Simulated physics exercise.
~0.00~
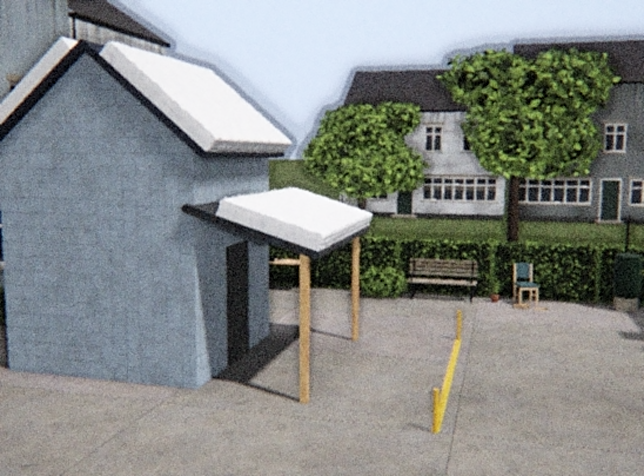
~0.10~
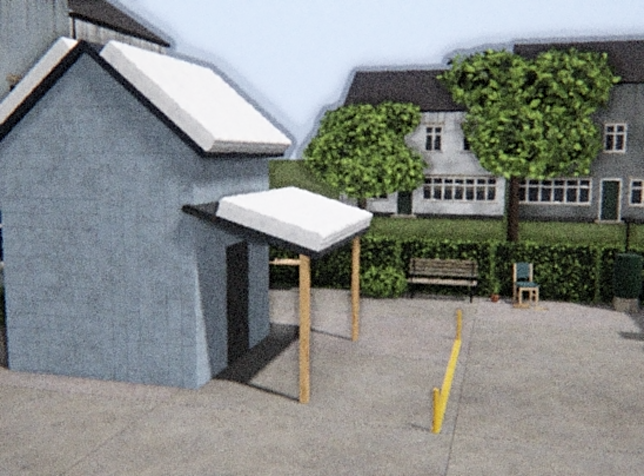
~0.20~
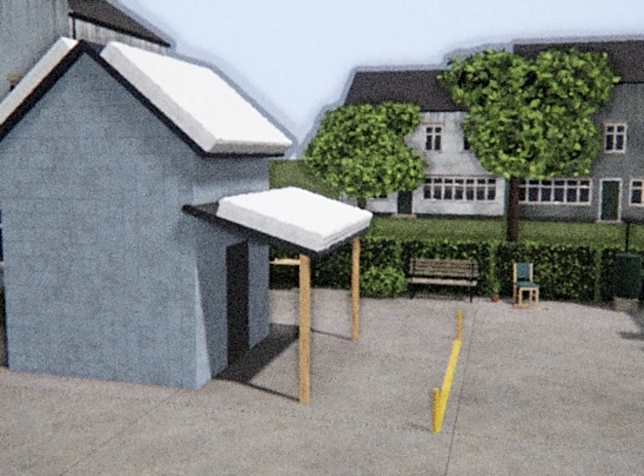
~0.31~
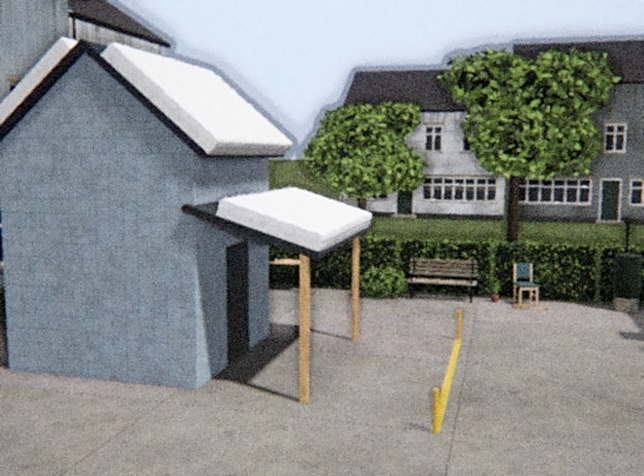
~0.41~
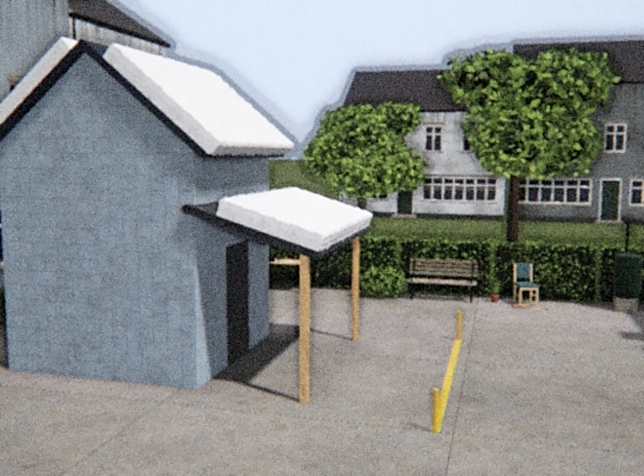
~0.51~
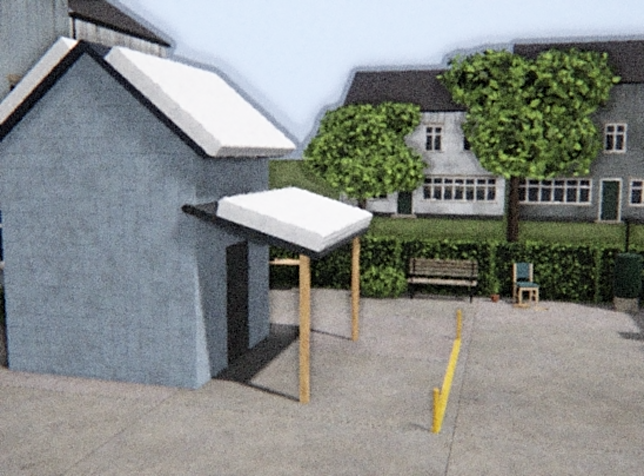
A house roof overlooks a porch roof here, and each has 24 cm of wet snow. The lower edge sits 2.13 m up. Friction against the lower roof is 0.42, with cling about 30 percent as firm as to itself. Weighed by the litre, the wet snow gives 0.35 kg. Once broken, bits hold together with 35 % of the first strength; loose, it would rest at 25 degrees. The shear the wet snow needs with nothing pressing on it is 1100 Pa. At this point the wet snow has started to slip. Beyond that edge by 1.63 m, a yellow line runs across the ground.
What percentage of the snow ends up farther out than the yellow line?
About 0 %.
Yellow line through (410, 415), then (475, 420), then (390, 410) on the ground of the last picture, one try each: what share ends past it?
0 %, then 0 %, then 0 %.
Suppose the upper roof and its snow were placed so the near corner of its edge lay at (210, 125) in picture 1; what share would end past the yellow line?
0 per cent or so.
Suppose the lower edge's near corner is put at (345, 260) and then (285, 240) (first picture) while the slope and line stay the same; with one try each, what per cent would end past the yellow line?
I'd expect around 0 percent the first time and around 0 percent the second.
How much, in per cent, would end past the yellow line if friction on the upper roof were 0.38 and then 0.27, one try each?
0 %, then 6 %.
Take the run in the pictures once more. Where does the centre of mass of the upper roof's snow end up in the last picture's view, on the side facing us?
You'll find it around (251, 202).
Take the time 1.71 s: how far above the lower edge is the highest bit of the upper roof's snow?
At that moment it reaches around 1.8 m above the edge.
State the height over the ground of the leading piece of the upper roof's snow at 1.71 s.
About 2.6 m.
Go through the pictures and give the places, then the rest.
The first frame shows front end of the wet snow at (209, 147).
The second frame shows front end of the wet snow at (209, 147), its middle shifted 5 mm.
The third frame shows front end of the wet snow at (209, 137), its middle shifted 1.6 cm.
The fourth frame shows front end of the wet snow at (211, 149), its middle shifted 3.6 cm, 2 % of it past the upper edge, in one piece.
The fifth frame shows front end of the wet snow at (212, 138), its middle shifted 6.7 cm, 3 % of it past the upper edge, in one piece.
The sixth frame shows front end of the wet snow at (215, 140), its middle shifted 11 cm, 5 % of it past the upper edge, in one piece.
By 1.06 s, none is below the lower edge and 0 % is past the line.
By 1.71 s, none is below the lower edge and 0 % is past the line.
By 2.35 s, none is below the lower edge and 0 % is past the line.
By 3.00 s, none is below the lower edge and 0 % is past the line.
By 4.00 s, at the end, 2 % is below the lower edge and 0 % is past the line.
